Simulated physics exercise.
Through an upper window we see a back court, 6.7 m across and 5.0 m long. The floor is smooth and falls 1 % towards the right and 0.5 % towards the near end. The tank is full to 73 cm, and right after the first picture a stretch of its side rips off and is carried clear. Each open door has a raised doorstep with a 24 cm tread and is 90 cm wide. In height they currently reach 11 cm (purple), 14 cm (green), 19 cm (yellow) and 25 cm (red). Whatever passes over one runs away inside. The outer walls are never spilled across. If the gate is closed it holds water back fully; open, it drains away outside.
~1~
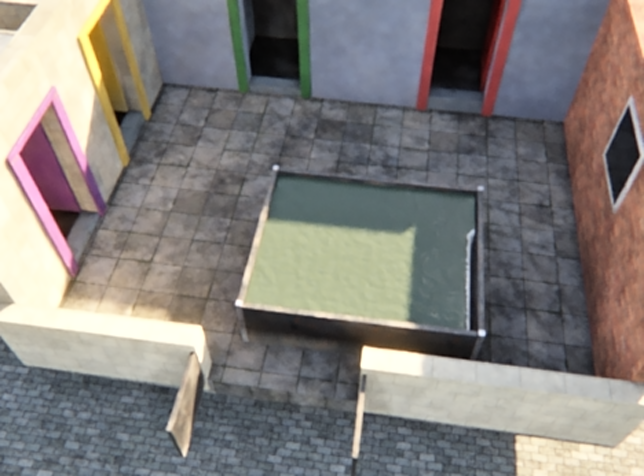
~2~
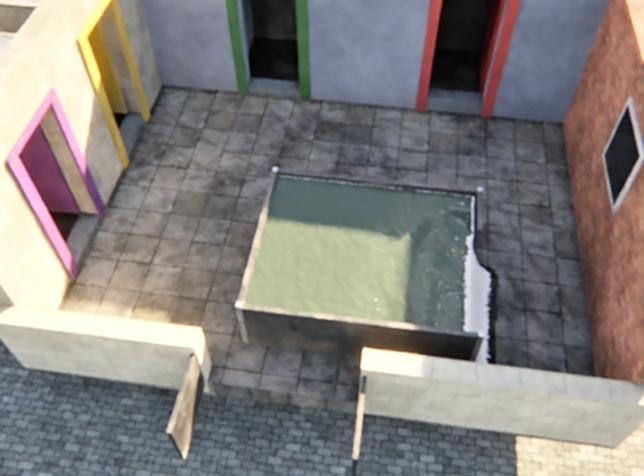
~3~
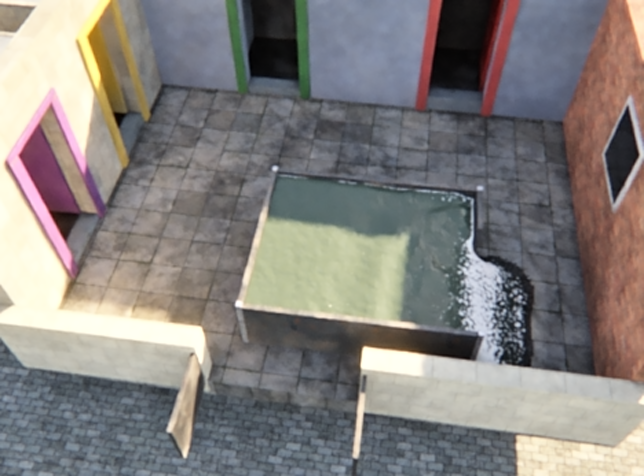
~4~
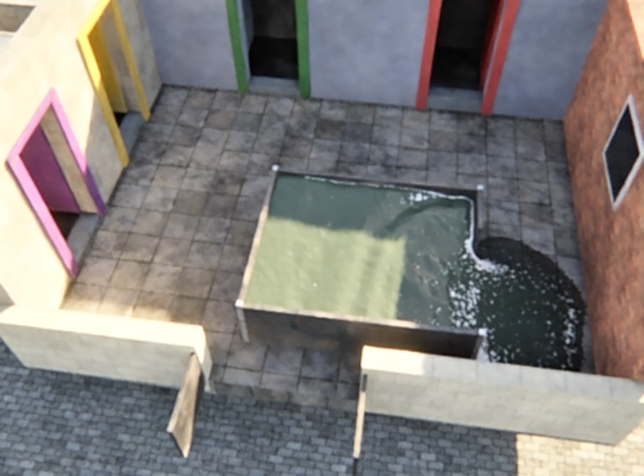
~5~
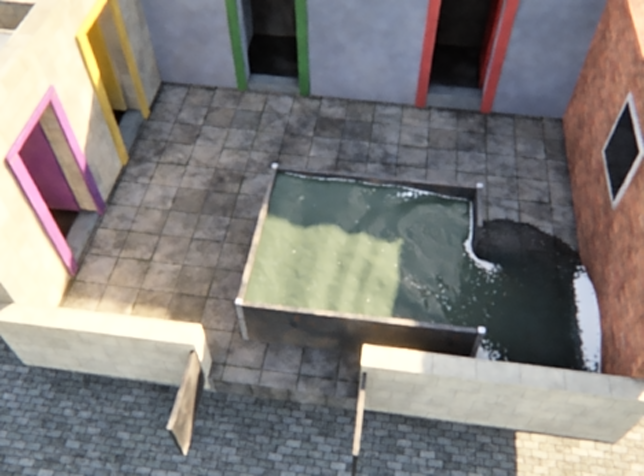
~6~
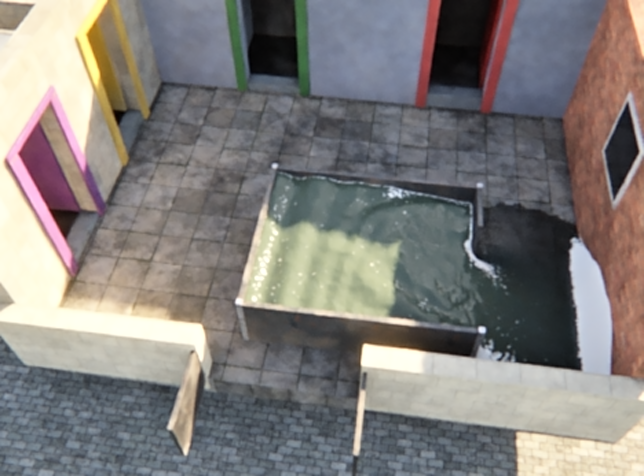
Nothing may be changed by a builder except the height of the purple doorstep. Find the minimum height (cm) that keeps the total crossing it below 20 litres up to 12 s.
The minimum is roughly 8 cm.
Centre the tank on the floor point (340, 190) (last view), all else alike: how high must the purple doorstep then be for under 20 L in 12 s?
18 cm or thereabouts.
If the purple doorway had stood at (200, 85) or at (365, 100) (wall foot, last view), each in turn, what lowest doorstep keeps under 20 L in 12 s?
First place around 11.0 cm, second around 8.5 cm.
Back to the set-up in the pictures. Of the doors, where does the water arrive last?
The yellow door.
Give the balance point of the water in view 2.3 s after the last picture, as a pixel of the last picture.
The water's centre is at about (447, 270).
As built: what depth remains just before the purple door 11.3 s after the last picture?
Lab note: Depth approx. 12.5 cm.
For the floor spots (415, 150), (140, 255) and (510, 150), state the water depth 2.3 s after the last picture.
Respectively 3 cm, 0 cm and 8 cm.
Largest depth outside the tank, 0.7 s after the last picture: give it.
Roughly 69 cm.
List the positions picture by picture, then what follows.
Still water, 73 cm deep, in the tank at (368, 247); the purple door at (65, 192) is dry, in the first picture.
The front is at (490, 297), 0.3 m from the gap at (470, 304); 0.3 m2 of floor is wet, 73 cm left at the back, in the second picture.
The gap is at (470, 304), the front 0.8 m out at (528, 300); the back of the tank holds 73 cm, in the third picture.
Water pours out at (470, 304) and has run 1.4 m, to (577, 317); about 10 cm deep outside, 73 cm at the back, in the fourth picture.
The gap is at (469, 302), the front 1.5 m out at a hidden place; the back of the tank holds 73 cm, in the fifth picture.
The front is at (576, 231), 1.7 m from the gap at (469, 302); 3.8 m2 of floor is wet, 68 cm left at the back; 5.3 m in a straight line remain to the purple door at (64, 192), in the sixth picture.
Then, 0.7 s after the last picture water covers 15 % of the floor, deepest (69 cm) near (599, 410); it has not reached the purple door.
Then, 2.3 s after the last picture water covers 45 % of the floor, deepest (44 cm) near (599, 410); it has not reached the purple door.
Then, 11.3 s after the last picture water covers 95 % of the floor, deepest (16 cm) near (239, 323); 12 cm at the purple door, 4 litres in over its 11 cm doorstep.
At the purple door as built, the water peaked near 13 cm, 10.7 s after the last picture.
With a doorstep of 7 cm, 33 litres would have come in within the 12 s; with 9 cm, 14 litres. So under 20 litres takes about 8 cm.
